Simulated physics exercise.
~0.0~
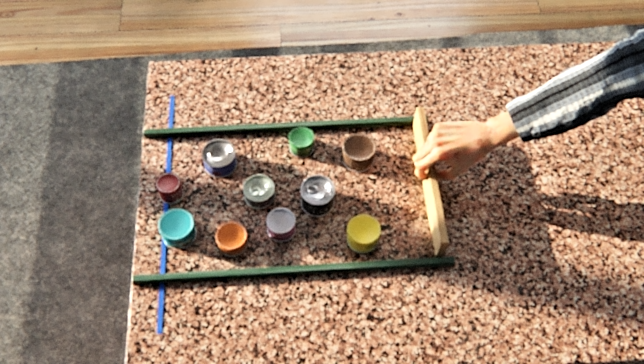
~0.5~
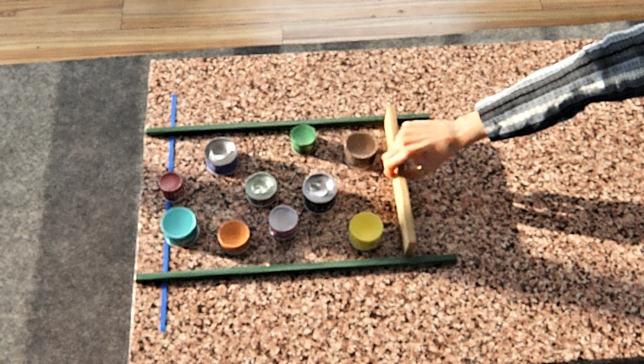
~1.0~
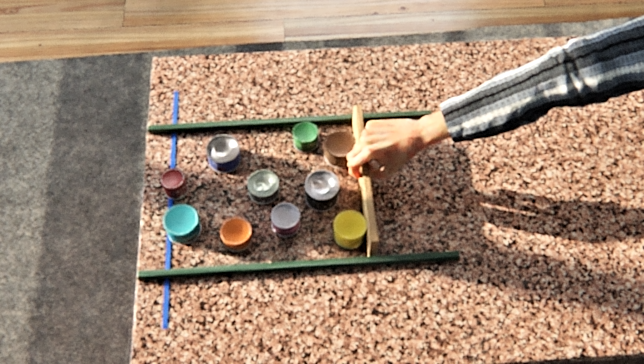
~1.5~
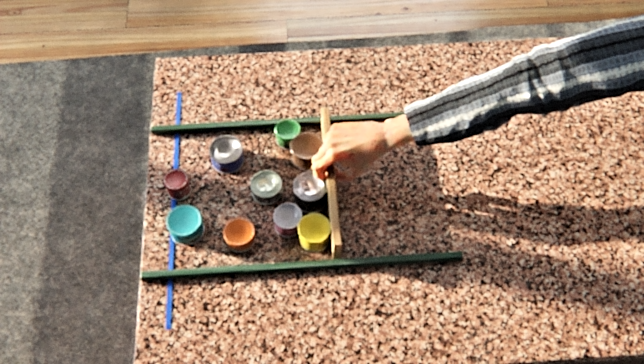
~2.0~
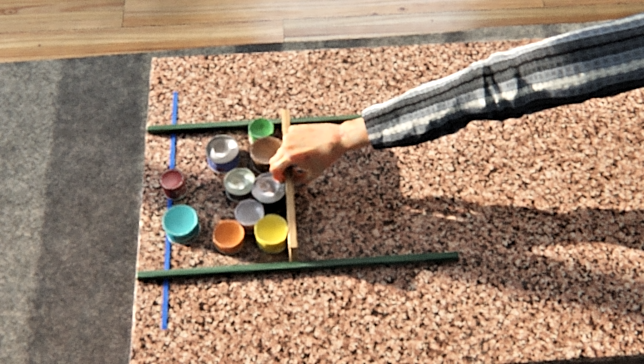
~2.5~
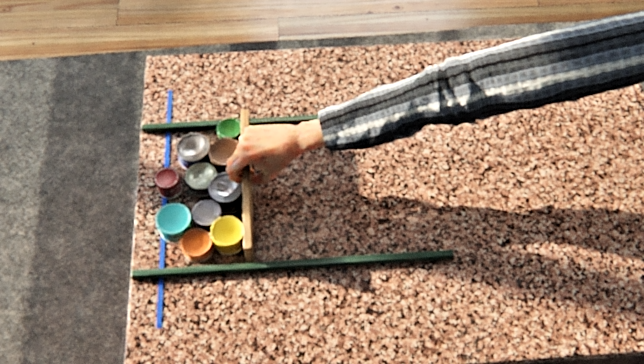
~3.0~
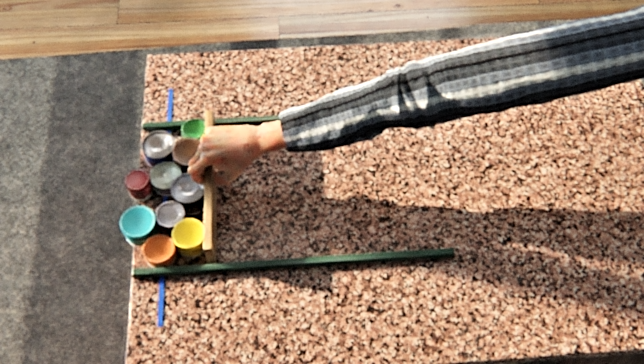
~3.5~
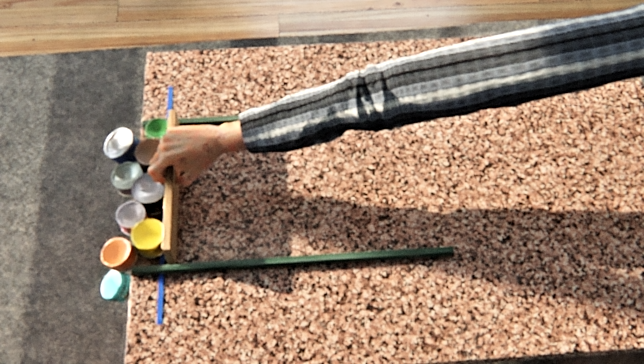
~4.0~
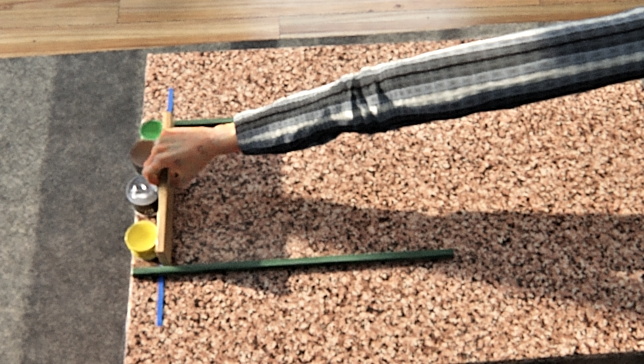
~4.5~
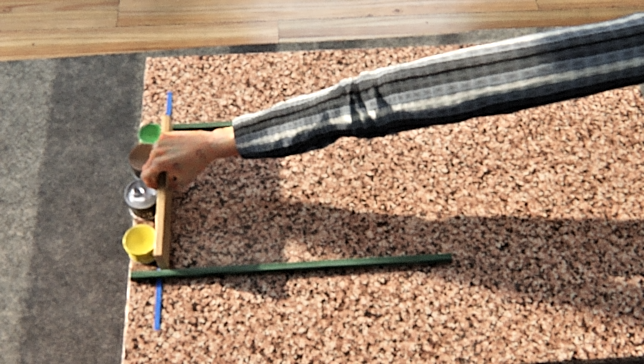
On a speckled surface, a hand pushes small pots left with a board until several fall off.
